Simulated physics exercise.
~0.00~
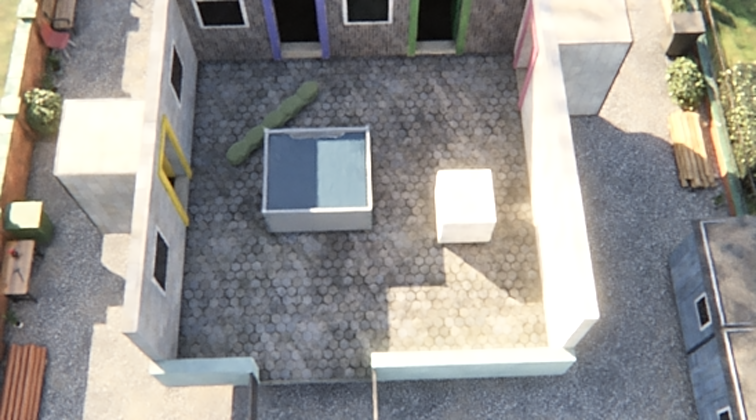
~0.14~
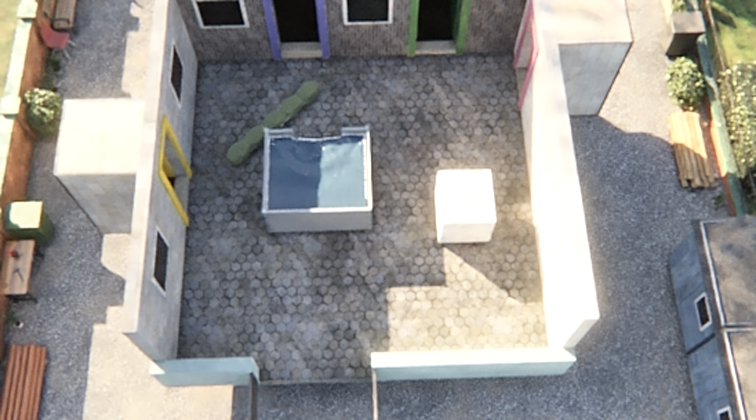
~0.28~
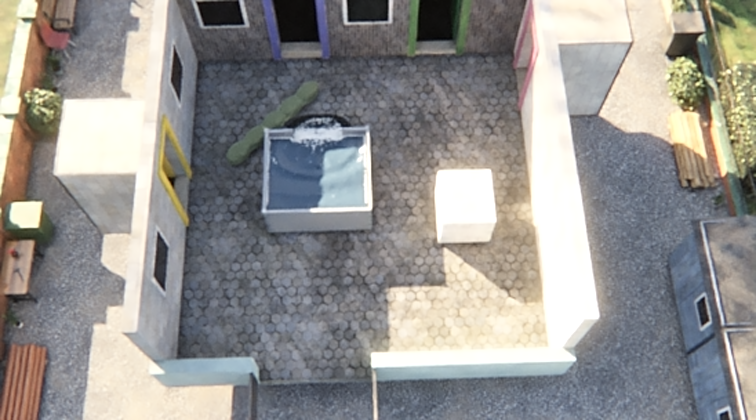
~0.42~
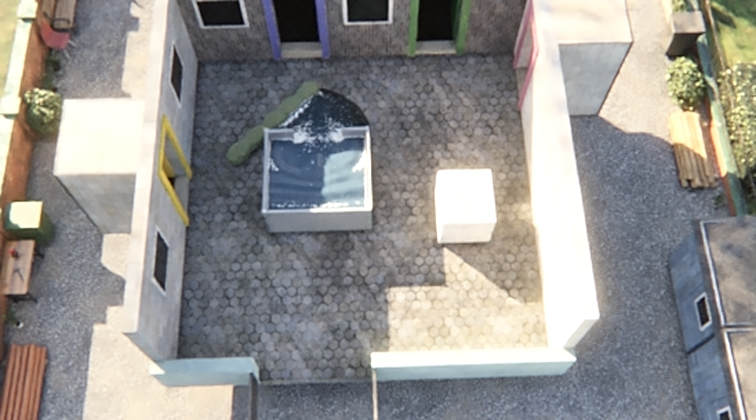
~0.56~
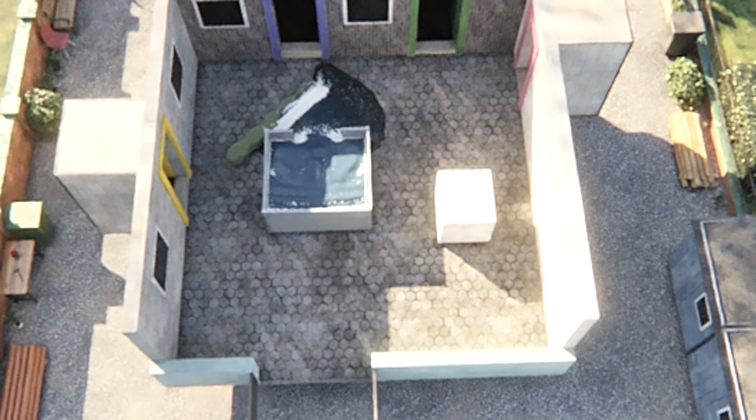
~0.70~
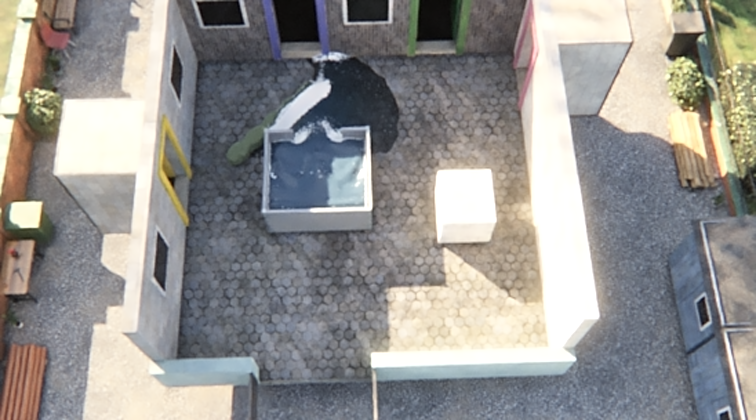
At first, a square tank of still water stands in a paved courtyard beside a long green shape and a white block. Water then breaks out through its far side, foams against the green shape, and spreads in a dark, widening patch toward the doors and to the right.
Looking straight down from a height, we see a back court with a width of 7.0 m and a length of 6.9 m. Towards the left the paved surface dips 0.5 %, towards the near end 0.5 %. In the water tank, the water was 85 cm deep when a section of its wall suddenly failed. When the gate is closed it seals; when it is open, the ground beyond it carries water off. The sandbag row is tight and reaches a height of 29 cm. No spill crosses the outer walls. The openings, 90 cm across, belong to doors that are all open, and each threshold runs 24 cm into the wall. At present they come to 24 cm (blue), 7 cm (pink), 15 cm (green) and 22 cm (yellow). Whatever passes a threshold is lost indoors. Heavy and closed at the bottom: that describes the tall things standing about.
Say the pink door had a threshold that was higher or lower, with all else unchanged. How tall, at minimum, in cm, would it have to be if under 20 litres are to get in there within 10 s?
It would need to be about 26 cm tall.
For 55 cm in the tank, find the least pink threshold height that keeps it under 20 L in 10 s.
15 cm.
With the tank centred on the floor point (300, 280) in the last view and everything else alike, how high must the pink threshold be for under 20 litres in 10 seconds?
Some 23 cm.
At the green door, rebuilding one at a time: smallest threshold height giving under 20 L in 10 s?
At the green door it takes roughly 10.5 centimetres.
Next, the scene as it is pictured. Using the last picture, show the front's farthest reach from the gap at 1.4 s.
Pixel close to (443, 55).
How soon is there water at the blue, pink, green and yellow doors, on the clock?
Door blue: 0.8 seconds; door pink: 2.0 seconds; door green: 1.3 seconds; door yellow: 2.2 seconds.
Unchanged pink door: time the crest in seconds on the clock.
It peaks around 3.0 s.
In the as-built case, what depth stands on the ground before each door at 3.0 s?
Depths in cm - blue: 8, pink: 27, green: 14, yellow: 6.
After 1.4 s water covers 20 % of the floor, deepest (49 cm) near (296, 116); it has not reached the pink door.
After 3.0 s water covers 40 % of the floor, deepest (34 cm) near (296, 116); 27 cm at the pink door, 109 litres in over its 7 cm threshold.
After 10.0 s water covers 90 % of the floor, deepest (12 cm) near (543, 358); 7 cm at the pink door, 396 litres in over its 7 cm threshold.
At the pink door as built, the water arrived by 2.0 s and peaked near 27 cm at 3.0 s.
With a threshold of 23.5 cm, 32 litres would have come in within the 10 s; with 32 cm, 3 litres. So under 20 litres takes about 26 cm.
